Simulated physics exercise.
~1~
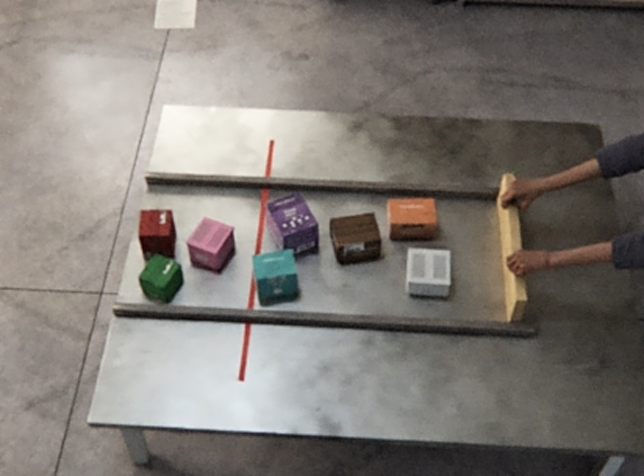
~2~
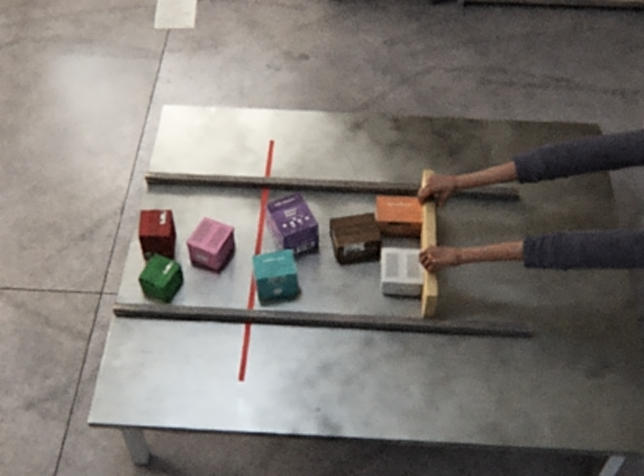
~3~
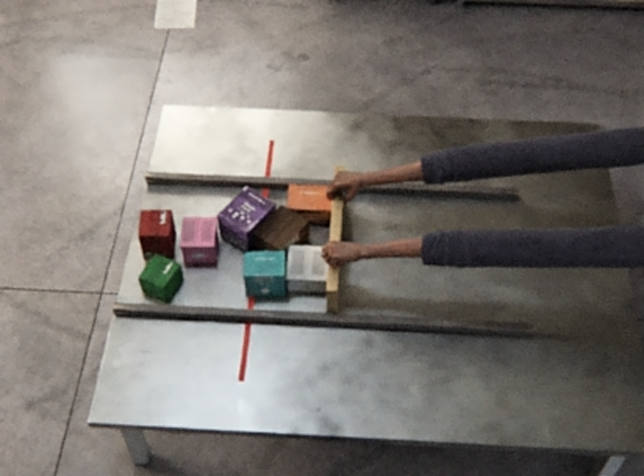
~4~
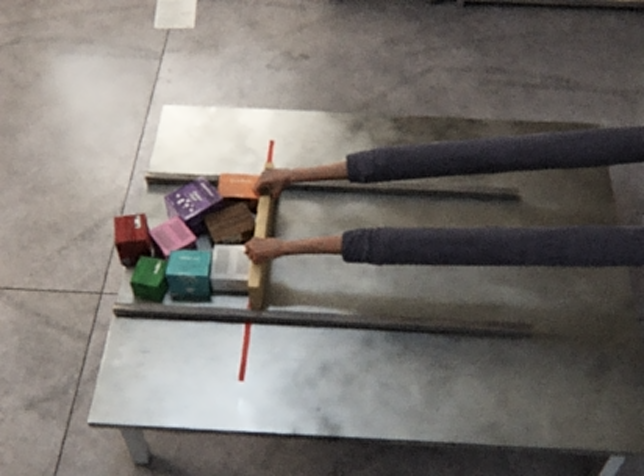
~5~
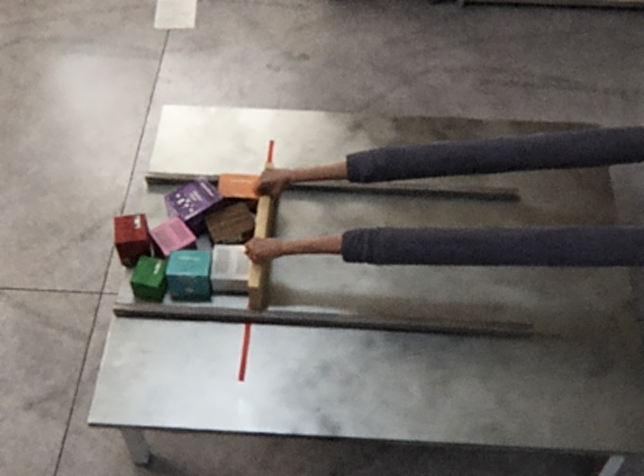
On a low metal platform, two hands pushing a plank leftward, bunching eight colourful boxes near the edge, none falling off.
